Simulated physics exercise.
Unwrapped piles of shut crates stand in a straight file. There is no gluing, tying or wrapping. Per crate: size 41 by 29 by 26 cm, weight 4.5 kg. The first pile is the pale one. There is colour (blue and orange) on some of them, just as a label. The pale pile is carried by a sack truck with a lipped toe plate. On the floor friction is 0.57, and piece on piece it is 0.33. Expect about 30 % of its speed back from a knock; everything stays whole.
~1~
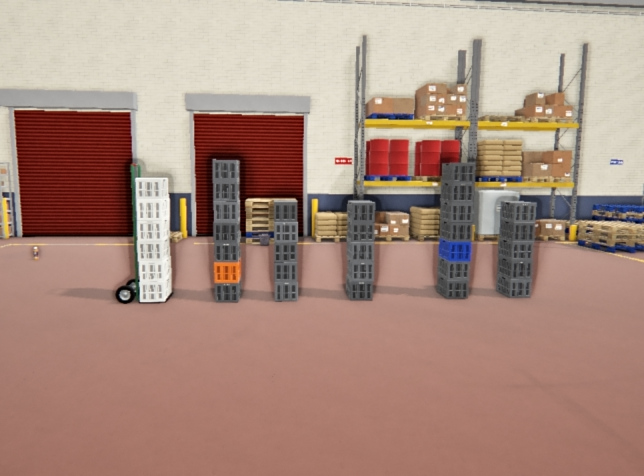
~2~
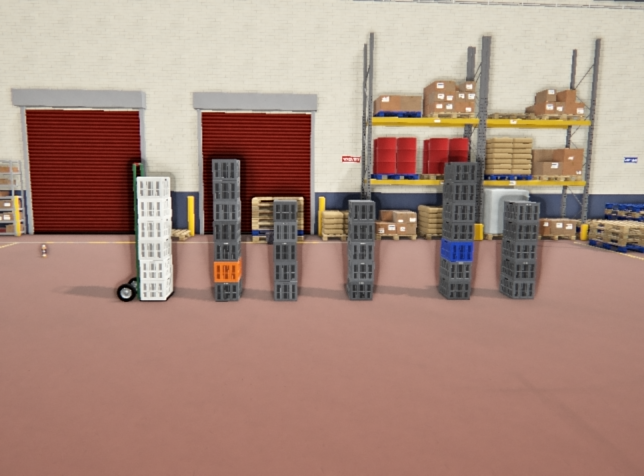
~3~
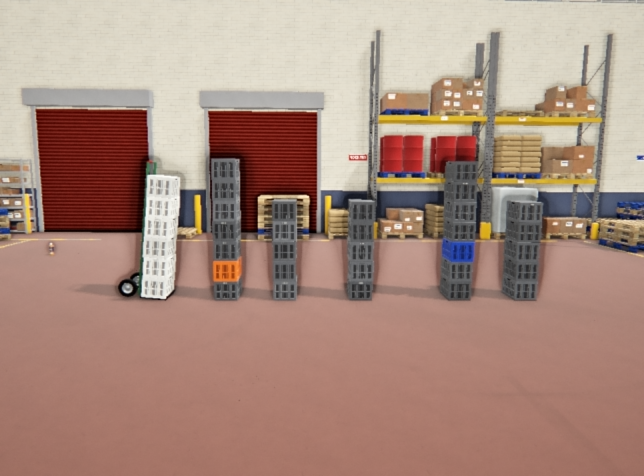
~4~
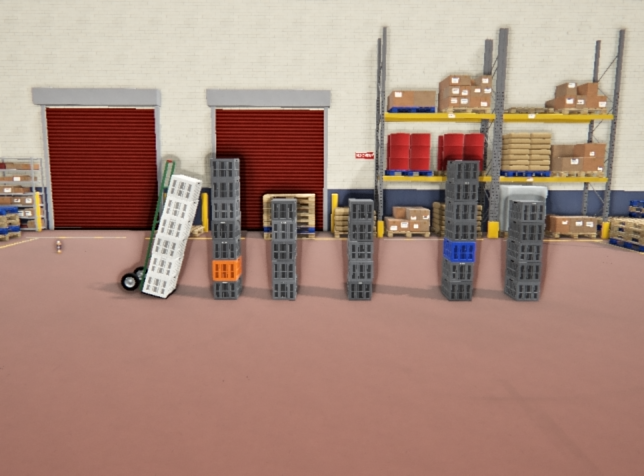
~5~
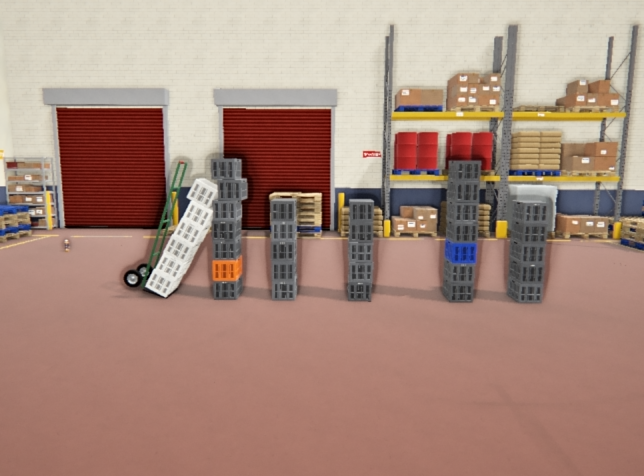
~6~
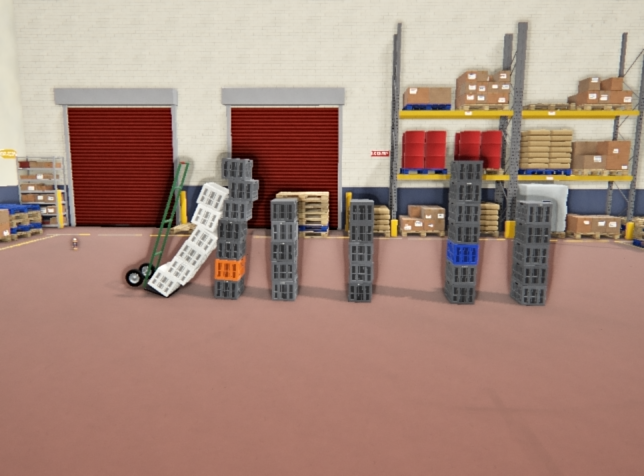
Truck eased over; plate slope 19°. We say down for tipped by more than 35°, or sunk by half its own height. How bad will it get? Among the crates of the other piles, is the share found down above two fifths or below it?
Above it.
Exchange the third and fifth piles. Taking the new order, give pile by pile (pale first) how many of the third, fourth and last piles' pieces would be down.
Count of fallen pieces - third: 7; fourth: 5; last: 4.
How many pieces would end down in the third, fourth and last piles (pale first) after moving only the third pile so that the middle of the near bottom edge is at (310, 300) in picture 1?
Third 4; fourth 5; last 4.
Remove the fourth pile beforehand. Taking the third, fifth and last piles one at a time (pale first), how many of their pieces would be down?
Then third pile: 4; fifth pile: 0; last pile: 0.
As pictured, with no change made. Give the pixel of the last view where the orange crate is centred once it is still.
About pixel (261, 286).
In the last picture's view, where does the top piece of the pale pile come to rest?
The top pale piece ends up roughly at (288, 244).
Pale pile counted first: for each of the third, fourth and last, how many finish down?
From the third pile 4, from the fourth pile 4 and from the last pile 4.
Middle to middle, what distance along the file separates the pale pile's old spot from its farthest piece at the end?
Around 170 centimetres.
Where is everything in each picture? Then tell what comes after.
In the first frame (pixels give the middle of a visible side; the camera moves round a little), truck frame (133, 193) 0° forward; blue crate (460, 252); orange crate (226, 273); none of the others has stirred.
Truck frame (135, 192) 1° forward; blue crate (462, 252), in the second frame.
Truck frame (146, 189) 6° forward, top of the pale pile leaning 5°; blue crate (463, 252); none of the others has stirred, in the third frame.
Truck frame (162, 188) 14° forward, top of the pale pile leaning 16°; blue crate (463, 252); none of the others has stirred, in the fourth frame.
Truck frame (172, 188) 19° forward, top of the pale pile leaning 29°; orange crate (224, 271); one has shifted, in the fifth frame.
Truck frame (173, 189) 19° forward, top of the pale pile leaning 25°; orange crate (227, 270) 4° from how it stood; blue crate (466, 255); steepest lean 4°, the crate at (228, 250); movement in 7 of them, in the sixth frame.
Then, 0.59 s past the last view, 6 of the pale pile down; 1 of the 29 other crates down; orange crate 30° from how it stood.
Then, 1.29 s past the last view, 6 of the pale pile down; 12 of the 29 other crates down; orange crate on its side.
Then, 2.51 s past the last view, 6 of the pale pile down; 24 of the 29 other crates down; orange crate on its side; blue crate 37° from how it stood, 36 cm lower.
In the end, 6 of the pale pile down; 24 of the 29 other crates down; orange crate on its side; blue crate 51 cm lower. That is 83 per cent. From the last view, middles, orange crate near (261, 286), blue crate near (507, 292).
